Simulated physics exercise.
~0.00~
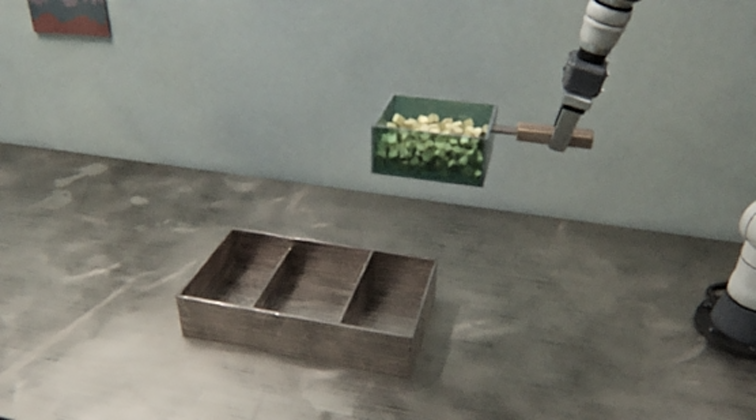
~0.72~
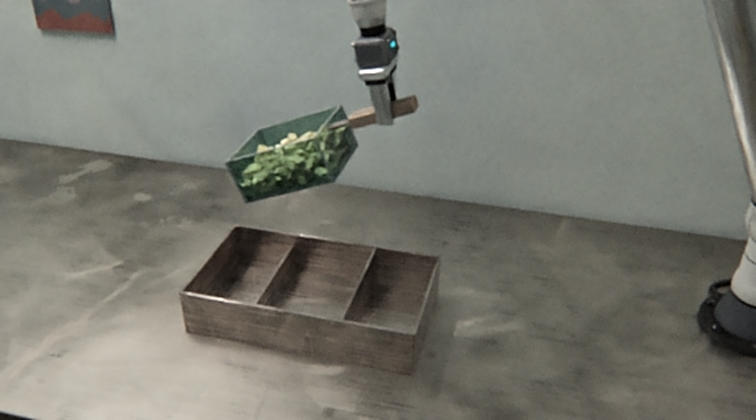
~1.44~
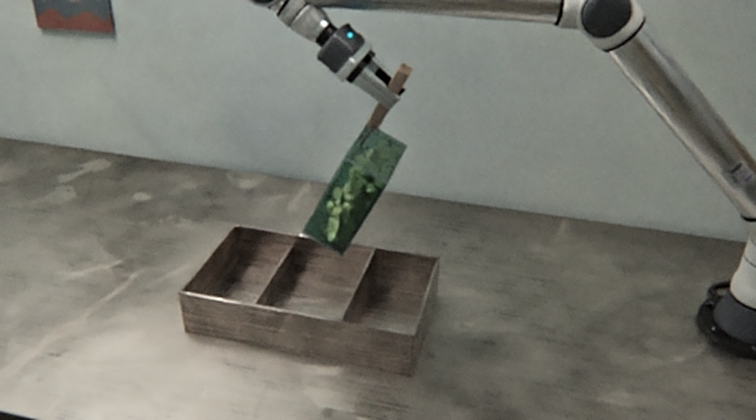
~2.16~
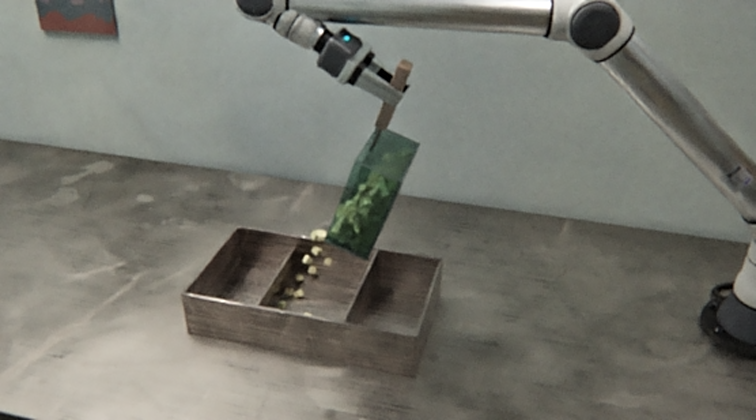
A robot arm carried a clear green box of chopped vegetables leftward over a wooden crate with three compartments, then tipped it steeply until a few pale pieces tumbled into the middle compartment, while most of the vegetables remained in the box.
